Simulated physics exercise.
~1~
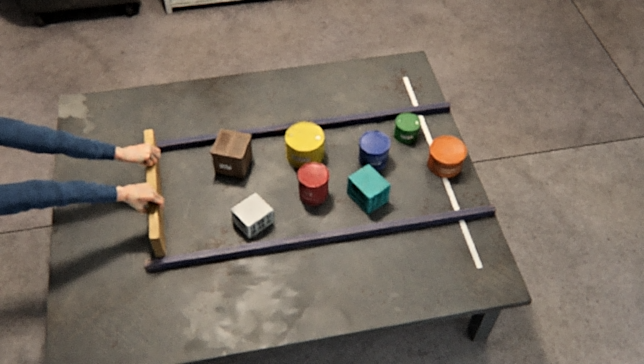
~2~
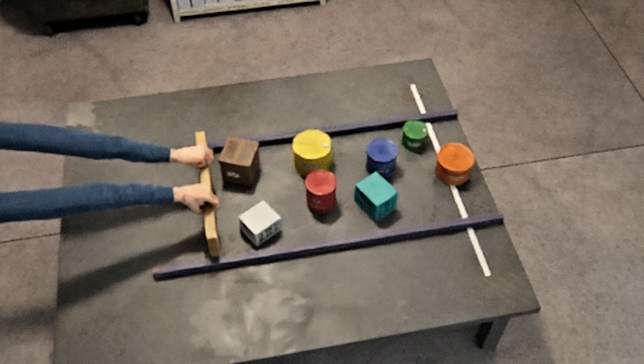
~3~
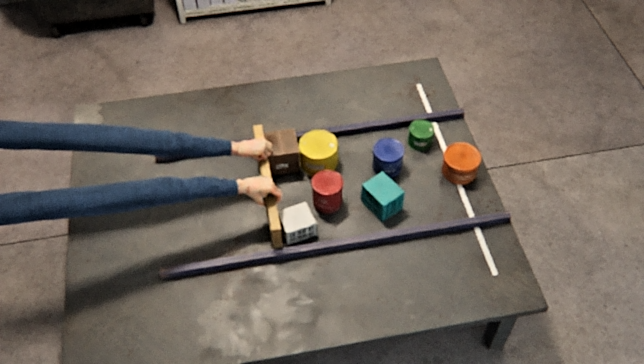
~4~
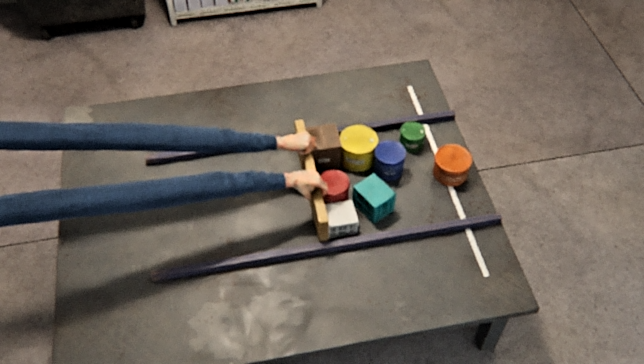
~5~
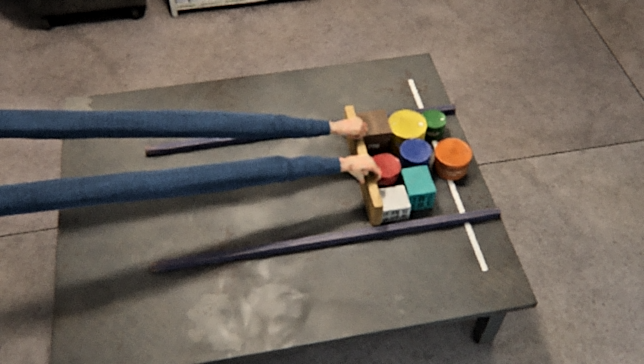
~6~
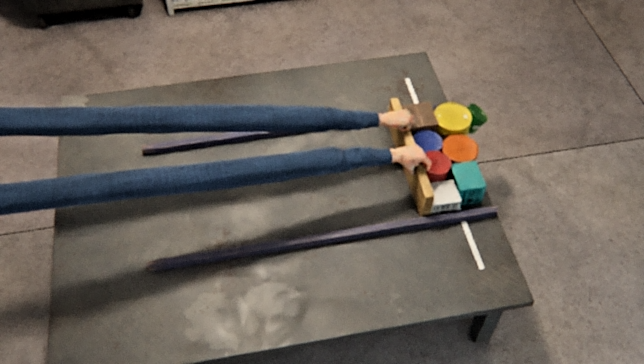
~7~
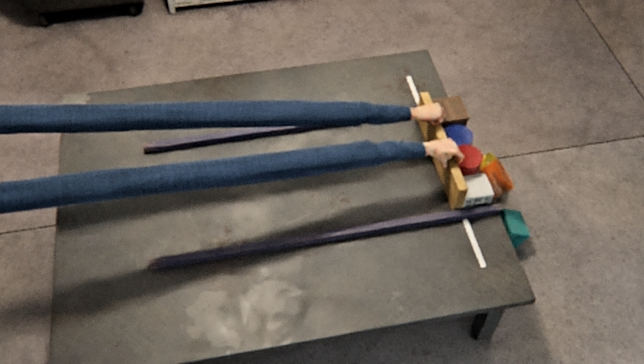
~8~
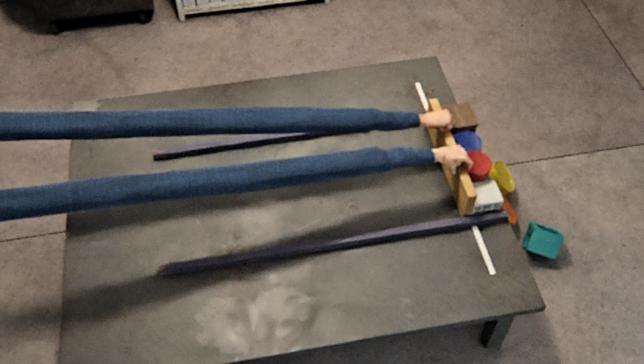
Two hands push a plank across a low platform, sweeping several blocks and tubs off its right edge.
